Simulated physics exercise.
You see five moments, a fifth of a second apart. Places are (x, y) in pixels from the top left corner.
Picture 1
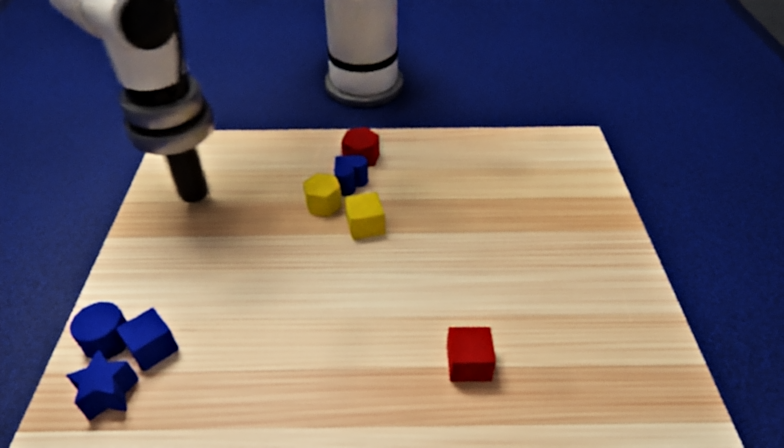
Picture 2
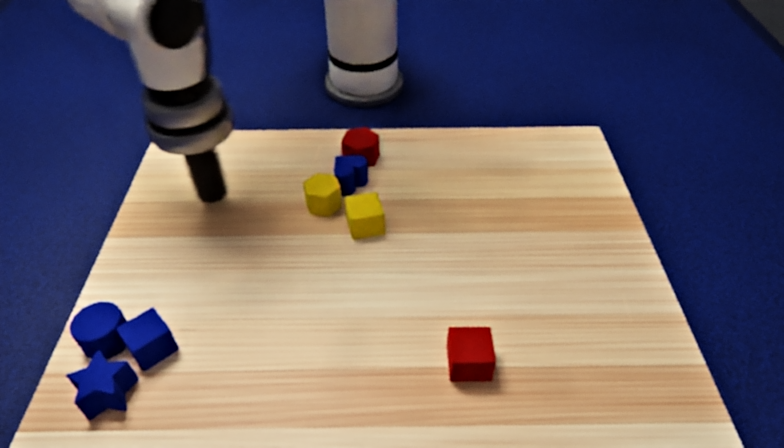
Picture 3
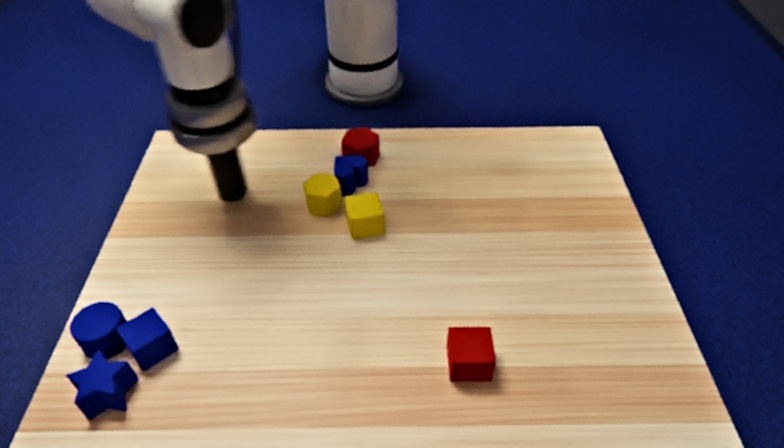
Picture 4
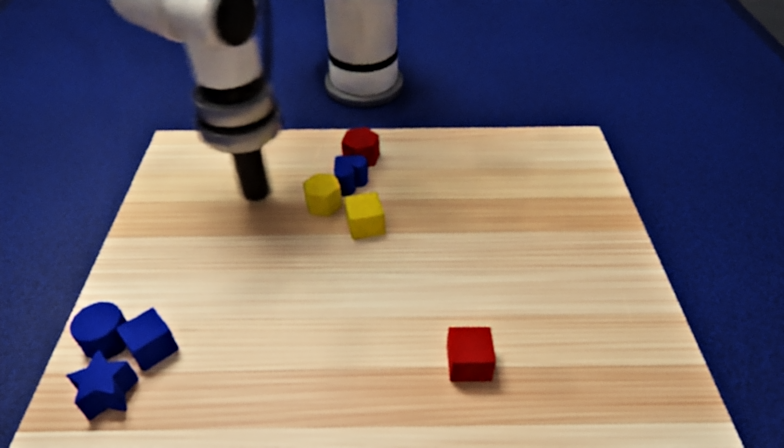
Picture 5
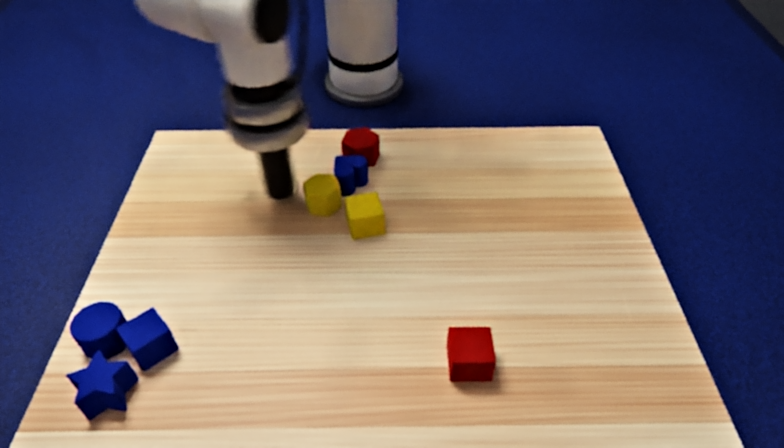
A robot arm moves its black rod rightward across the board toward the yellow blocks.
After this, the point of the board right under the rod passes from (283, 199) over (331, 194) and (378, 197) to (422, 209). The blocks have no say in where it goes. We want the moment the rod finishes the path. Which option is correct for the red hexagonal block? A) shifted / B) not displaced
B - not displaced.
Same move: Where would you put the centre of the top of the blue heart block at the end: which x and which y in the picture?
I think it will end close to (379, 157).
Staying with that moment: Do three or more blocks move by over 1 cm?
Final answer: Yes.
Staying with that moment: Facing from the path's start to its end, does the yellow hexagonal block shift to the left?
Going by the path, no.
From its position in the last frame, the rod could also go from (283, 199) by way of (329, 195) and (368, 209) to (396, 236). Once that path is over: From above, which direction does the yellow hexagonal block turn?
The sense of turning is clockwise.
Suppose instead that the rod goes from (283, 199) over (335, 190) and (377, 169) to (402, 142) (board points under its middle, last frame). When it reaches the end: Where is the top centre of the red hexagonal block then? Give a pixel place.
Somewhere near (363, 127).
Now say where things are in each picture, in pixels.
Tip of the rod at (194, 193), middles of tops, yellow hexagonal block at (321, 184), blue heart block at (348, 163), red hexagonal block at (360, 137), yellow four-sided block at (364, 205), in the first frame.
Rod at (213, 193), nothing pushed, in the second frame.
Rod at (233, 192), nothing pushed, in the third frame.
Rod at (256, 191), nothing pushed, in the fourth frame.
Rod at (281, 190), yellow hexagonal block at (321, 184), blue heart block at (348, 163), red hexagonal block at (360, 137), yellow four-sided block at (364, 205), in the fifth frame.
The first path, step by step. One third of the way, rod at (331, 184); yellow hexagonal block at (351, 190), turned 50° clockwise; blue heart block at (355, 161), turned 20° anticlockwise; yellow four-sided block at (370, 211).
Two thirds of the way, rod at (378, 187); yellow hexagonal block at (384, 199), turned 110° clockwise; blue heart block at (379, 157), turned 80° anticlockwise; yellow four-sided block at (377, 223), turned 15° clockwise.
At the end, rod at (423, 200); yellow hexagonal block at (412, 212), turned 170° clockwise; blue heart block at (379, 157), turned 80° anticlockwise; red hexagonal block unmoved; yellow four-sided block at (380, 229), turned 45° clockwise.
